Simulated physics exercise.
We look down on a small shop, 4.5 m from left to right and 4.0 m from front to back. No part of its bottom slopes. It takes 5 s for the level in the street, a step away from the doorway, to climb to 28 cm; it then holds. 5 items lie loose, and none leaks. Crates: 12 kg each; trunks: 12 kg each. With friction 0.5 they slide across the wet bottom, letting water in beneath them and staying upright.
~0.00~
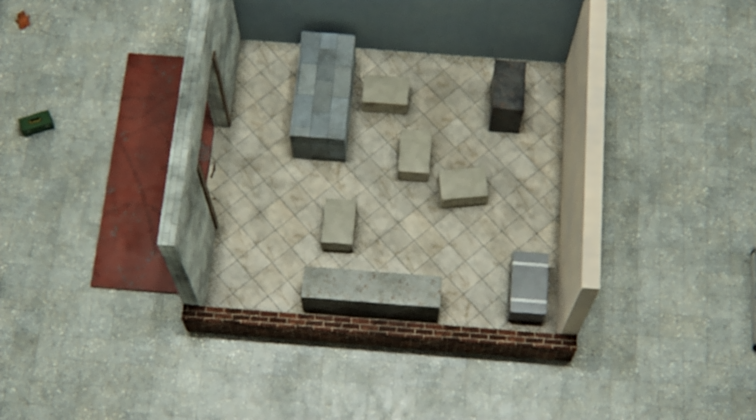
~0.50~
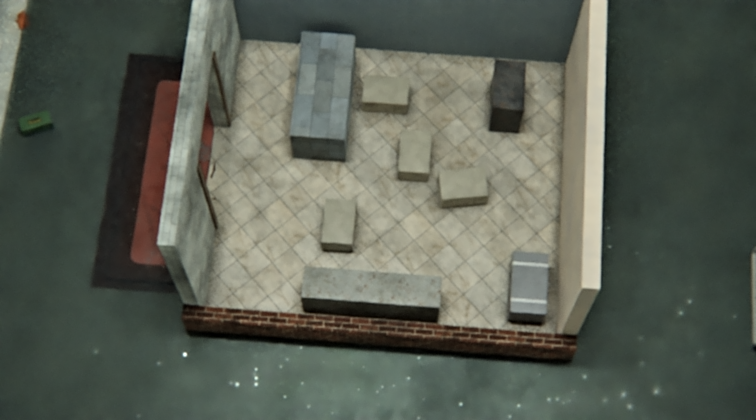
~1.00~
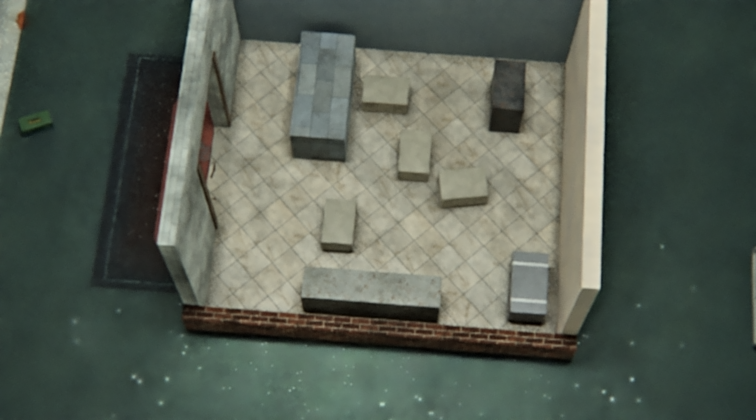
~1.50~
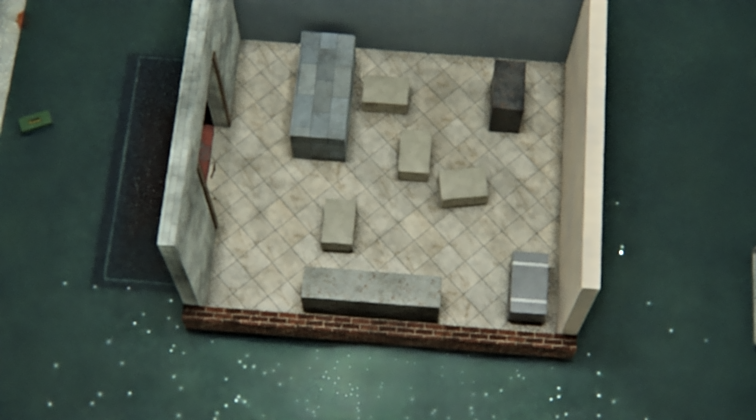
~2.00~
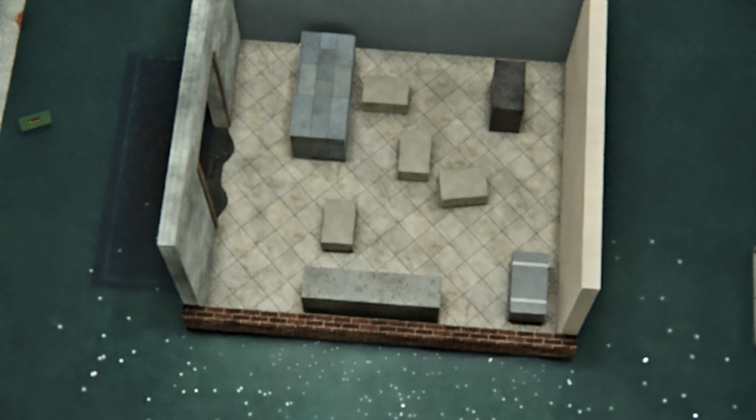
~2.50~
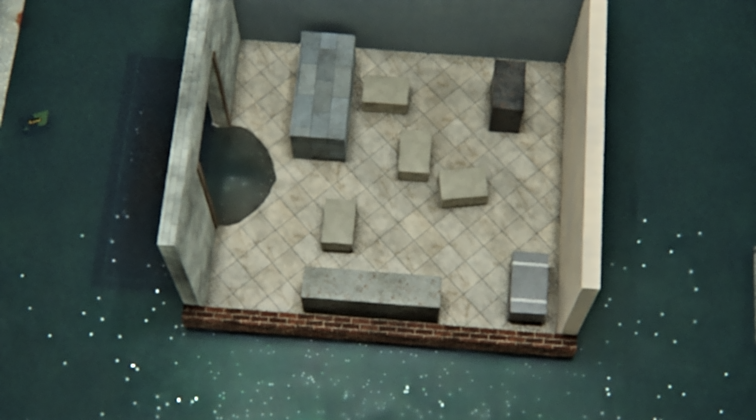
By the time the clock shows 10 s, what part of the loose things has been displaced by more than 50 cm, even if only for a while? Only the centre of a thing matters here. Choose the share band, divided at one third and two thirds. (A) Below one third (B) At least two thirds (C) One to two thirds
One to two thirds.
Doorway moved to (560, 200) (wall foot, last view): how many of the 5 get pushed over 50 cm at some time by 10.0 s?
Result: 4.
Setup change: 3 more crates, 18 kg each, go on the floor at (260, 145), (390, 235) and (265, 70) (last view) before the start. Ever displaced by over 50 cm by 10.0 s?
First one crosses the line, second one crosses the line, third one stays inside the line.
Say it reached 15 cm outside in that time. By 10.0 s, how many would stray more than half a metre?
Count under that change: 1.
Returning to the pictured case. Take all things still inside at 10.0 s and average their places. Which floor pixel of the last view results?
The average lands around (466, 186).
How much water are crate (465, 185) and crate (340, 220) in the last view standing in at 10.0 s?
I'd estimate 14 cm for the first and 16 cm for the second.
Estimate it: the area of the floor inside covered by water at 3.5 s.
Near 2.5 m2 in all.
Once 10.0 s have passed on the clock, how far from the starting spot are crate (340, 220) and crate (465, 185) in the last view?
The first is 200 cm from its start, the second 120 cm.
After 3.5 s 0 of 5 are over 50 cm from their spots; 0 afloat.
After 4.5 s 0 of 5 are over 50 cm from their spots; 0 afloat.
After 7.0 s 3 of 5 are over 50 cm from their spots; 2 afloat.
After 10.0 s 3 of 5 are over 50 cm from their spots, and 3 have been at some point; 4 afloat.
